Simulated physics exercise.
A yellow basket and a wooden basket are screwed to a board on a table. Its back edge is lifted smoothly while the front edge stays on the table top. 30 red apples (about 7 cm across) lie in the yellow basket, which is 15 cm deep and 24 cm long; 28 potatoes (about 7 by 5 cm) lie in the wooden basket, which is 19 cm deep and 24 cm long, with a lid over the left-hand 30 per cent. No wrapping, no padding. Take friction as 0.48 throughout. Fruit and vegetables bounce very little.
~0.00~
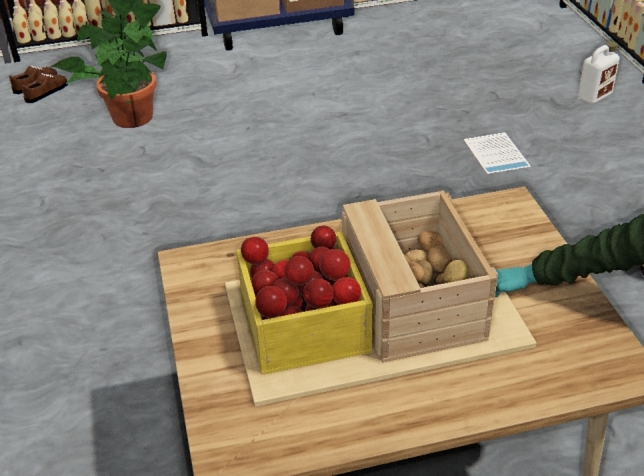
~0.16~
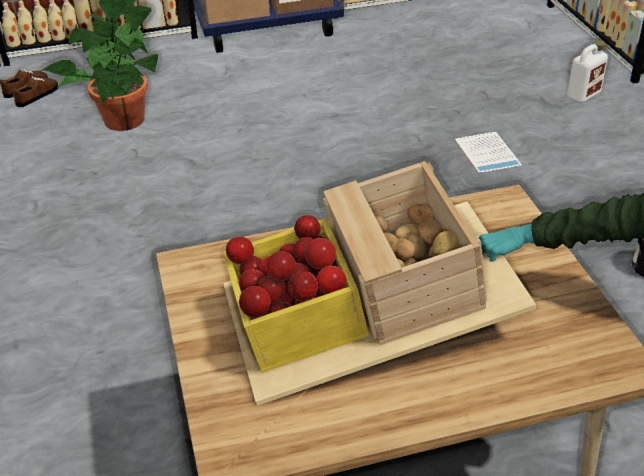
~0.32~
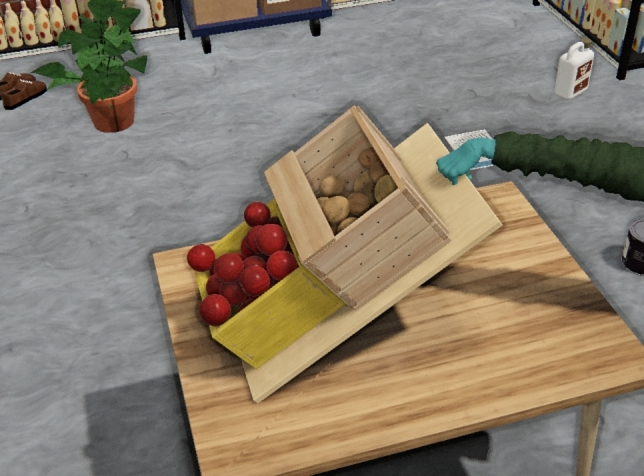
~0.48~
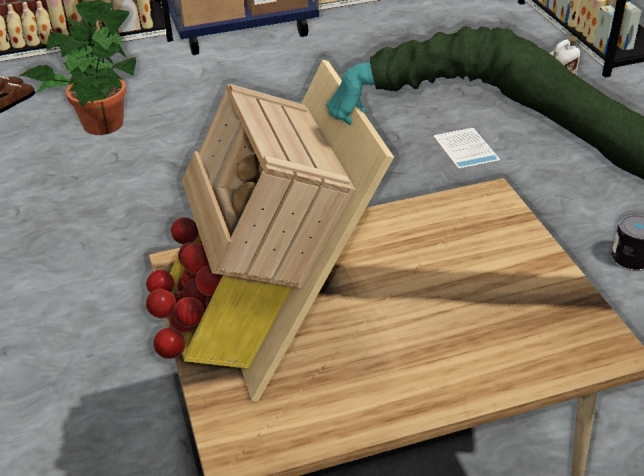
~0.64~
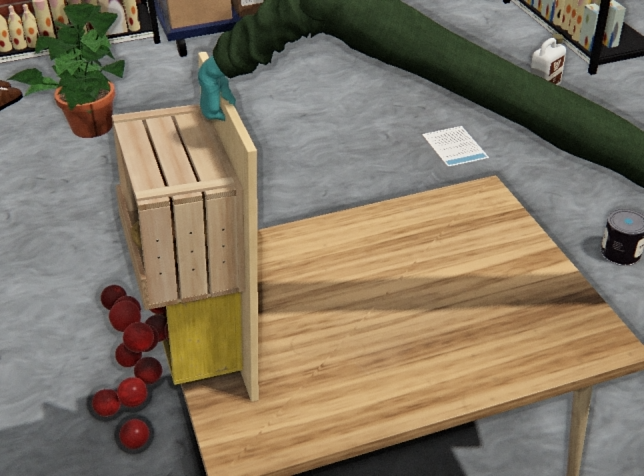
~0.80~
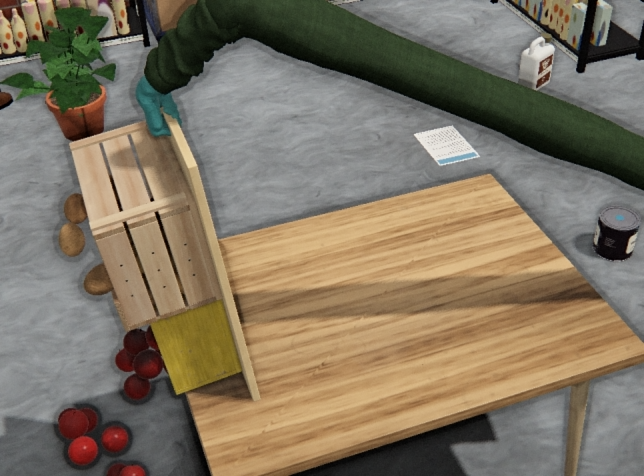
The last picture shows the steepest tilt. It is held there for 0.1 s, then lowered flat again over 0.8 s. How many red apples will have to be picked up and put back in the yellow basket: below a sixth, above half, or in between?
It sheds upwards of half of them.
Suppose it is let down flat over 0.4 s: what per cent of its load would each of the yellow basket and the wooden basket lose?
Then yellow basket 90, wooden basket 50 per cent.
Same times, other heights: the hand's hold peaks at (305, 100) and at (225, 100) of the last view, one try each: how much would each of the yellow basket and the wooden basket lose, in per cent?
Yellow basket 40 then 50, wooden basket 0 then 20 per cent.
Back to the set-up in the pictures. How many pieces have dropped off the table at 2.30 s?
Some 35 pieces.
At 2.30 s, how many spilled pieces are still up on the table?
Some 0 pieces.
After 1.04 s, tilt 88°; yellow basket 6 in, 24 out and wooden basket 19 in, 9 out.
After 1.34 s, tilt 41°; yellow basket 4 in, 26 out and wooden basket 19 in, 9 out.
After 1.76 s, tilt 0°; yellow basket 4 in, 26 out and wooden basket 19 in, 9 out.
When it is over (at 2.30 s), yellow basket 4 in, 26 out and wooden basket 19 in, 9 out. Asked share, 26 of 30, 87 per cent.
